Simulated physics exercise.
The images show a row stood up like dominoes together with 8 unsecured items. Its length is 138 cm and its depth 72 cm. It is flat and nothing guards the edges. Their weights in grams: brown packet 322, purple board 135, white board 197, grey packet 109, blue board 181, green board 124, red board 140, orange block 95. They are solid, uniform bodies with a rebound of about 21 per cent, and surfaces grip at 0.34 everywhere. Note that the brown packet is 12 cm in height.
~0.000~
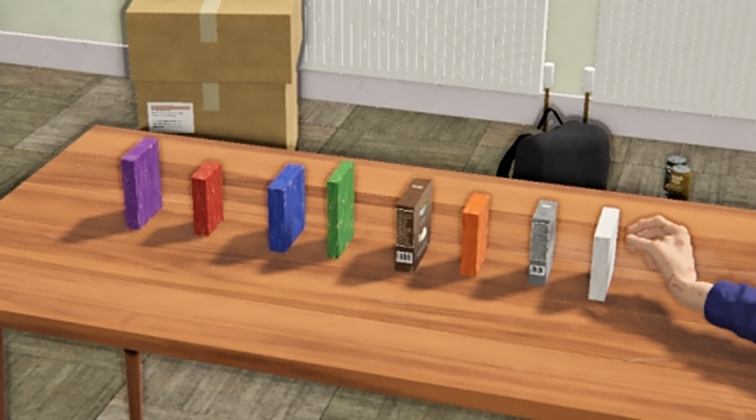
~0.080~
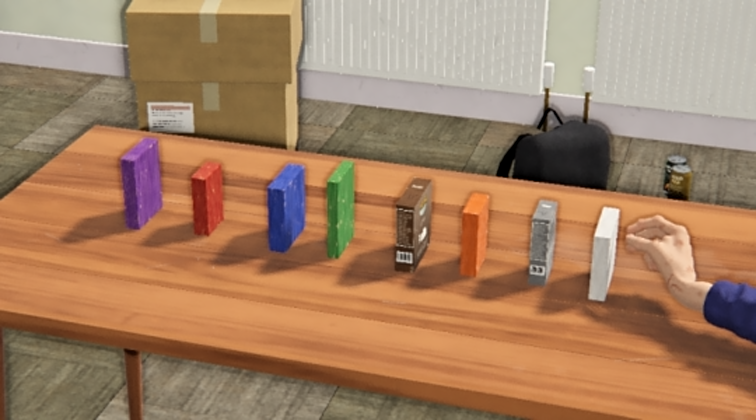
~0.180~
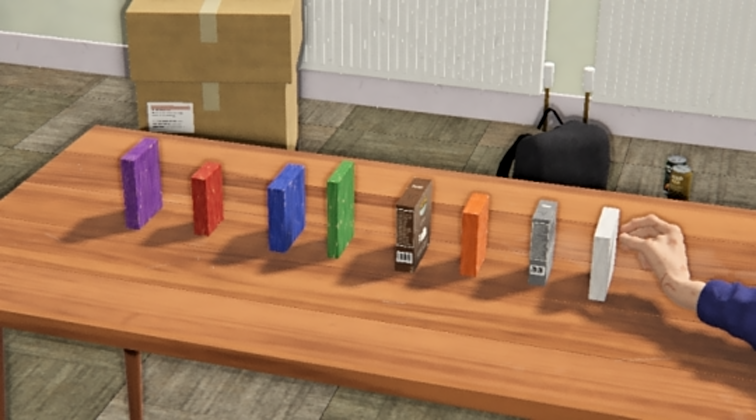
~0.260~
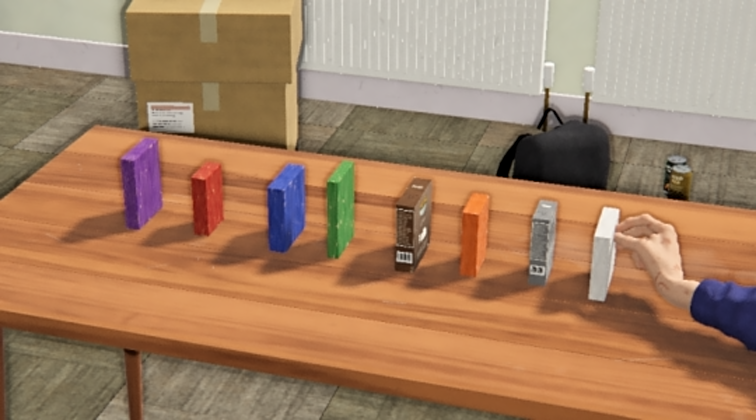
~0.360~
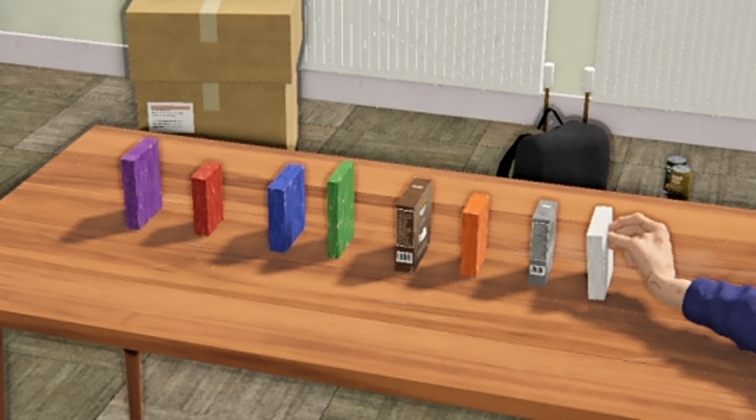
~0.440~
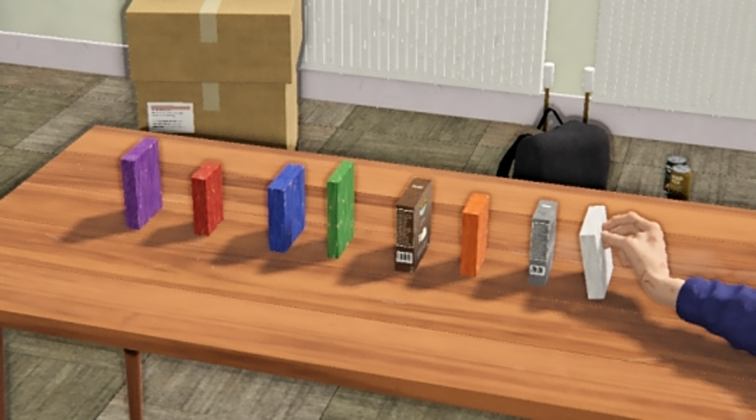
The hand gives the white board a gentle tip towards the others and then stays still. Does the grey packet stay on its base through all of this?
No.
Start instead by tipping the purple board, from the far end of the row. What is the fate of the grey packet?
Outcome for the grey packet: Upright.
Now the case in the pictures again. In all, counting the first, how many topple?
Total: 8.
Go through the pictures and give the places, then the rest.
Grey packet (543, 243); brown packet (414, 225), in the first frame.
Green board (341, 210); red board (208, 199), in the second frame.
Orange block (474, 235); brown packet (414, 225), in the third frame.
Blue board (287, 208); green board (341, 210), in the fourth frame.
White board 6° over; red board (208, 199); orange block (474, 235), in the fifth frame.
White board 12° over; grey packet (543, 243); brown packet (414, 225), in the sixth frame.
By 0.84 s, white board 72° over; grey packet tilted 60° near (504, 247); orange block tilted 23°.
By 1.34 s, white board 74° over; grey packet on its side near (498, 254); brown packet on its side; orange block tilted 72°.
By 2.14 s, white board 74° over; grey packet on its side near (498, 254); green board on its side; brown packet on its side.
When it is over (2.8 s), lying over on the table, brown packet, grey packet, blue board, green board, red board and orange block. End places, in pixels of the last picture, grey packet near (498, 254).
